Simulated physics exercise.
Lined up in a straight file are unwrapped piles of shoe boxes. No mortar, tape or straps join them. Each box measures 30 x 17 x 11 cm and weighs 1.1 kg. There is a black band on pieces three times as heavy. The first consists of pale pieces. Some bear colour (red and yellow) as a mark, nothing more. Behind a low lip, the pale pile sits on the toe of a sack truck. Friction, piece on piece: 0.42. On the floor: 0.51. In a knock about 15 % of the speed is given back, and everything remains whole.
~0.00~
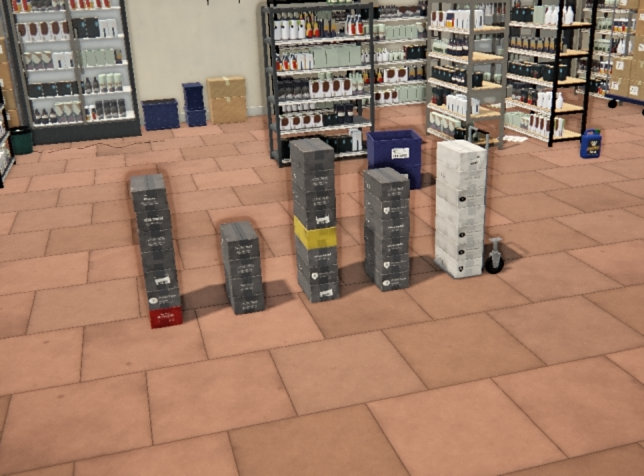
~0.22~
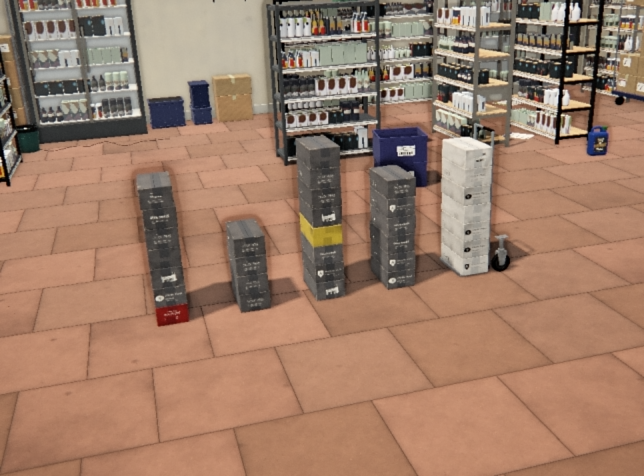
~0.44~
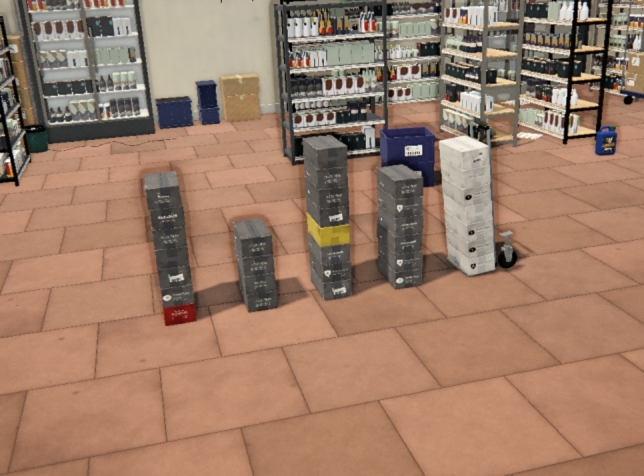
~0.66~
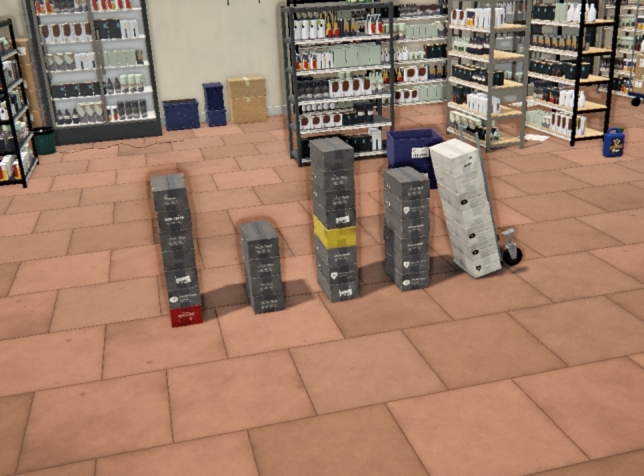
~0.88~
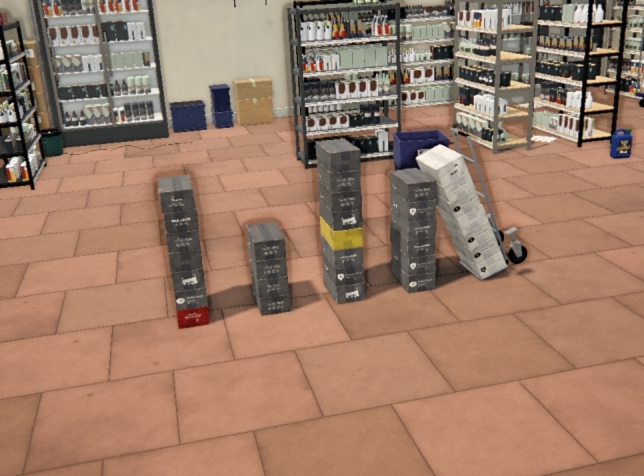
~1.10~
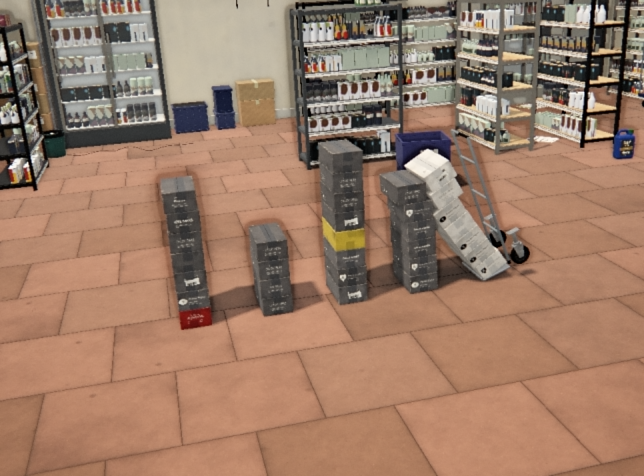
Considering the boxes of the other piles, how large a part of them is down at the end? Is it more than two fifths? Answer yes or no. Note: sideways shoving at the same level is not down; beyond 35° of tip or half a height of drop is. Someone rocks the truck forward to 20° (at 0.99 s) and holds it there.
Yes.
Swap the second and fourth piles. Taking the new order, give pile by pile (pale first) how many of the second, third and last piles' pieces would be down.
Second 0, third 0, last 0.
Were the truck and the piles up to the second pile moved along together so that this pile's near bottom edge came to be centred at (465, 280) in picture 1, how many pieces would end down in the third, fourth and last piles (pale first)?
Down per pile: Third 0, fourth 0, last 0.
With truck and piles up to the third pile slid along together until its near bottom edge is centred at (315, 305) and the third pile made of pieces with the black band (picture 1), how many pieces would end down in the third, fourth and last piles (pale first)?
The tally would be third 0, then fourth 0, then last 0.
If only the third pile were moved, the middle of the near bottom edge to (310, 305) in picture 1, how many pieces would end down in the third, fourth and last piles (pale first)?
Pile tally - third: 8, fourth: 4, last: 7.
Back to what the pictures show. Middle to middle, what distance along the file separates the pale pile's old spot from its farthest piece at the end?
Roughly 75 cm along.
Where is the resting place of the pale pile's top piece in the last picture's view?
(370, 232).
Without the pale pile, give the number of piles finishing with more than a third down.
The total is 3.
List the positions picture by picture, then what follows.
In the first frame (each place is the centre of the face we see best; the camera pans a little), truck frame (486, 163) 0° forward; yellow box (322, 238); red box (166, 318); the others all in place.
In the second frame, truck frame (492, 160) 0° forward; red box (173, 315).
In the third frame, truck frame (490, 159) 6° forward, top of the pale pile leaning 6°; red box (180, 315); the others all in place.
In the fourth frame, truck frame (481, 160) 13° forward, top of the pale pile leaning 13°; yellow box (342, 238); the others all in place.
In the fifth frame, truck frame (476, 163) 19° forward, top of the pale pile leaning 23°; yellow box (348, 239); the others all in place.
In the sixth frame, truck frame (477, 164) 20° forward, top of the pale pile leaning 30°; yellow box (350, 240); red box (196, 319); 4 have shifted.
By 1.54 s, 7 of the pale pile down; none of the 25 other boxes down, 10 disturbed.
By 2.02 s, 7 of the pale pile down; 9 of the 25 other boxes down; yellow box tilted 32°.
By 3.08 s, 7 of the pale pile down; 20 of the 25 other boxes down; yellow box tilted 10°, 8 cm lower.
When it is over (4.0 s), 7 of the pale pile down; 20 of the 25 other boxes down; yellow box tilted 9°, 8 cm lower; red box unmoved. That is 80 per cent. In pixels of the last frame, middles, yellow box near (278, 255), red box near (194, 307).
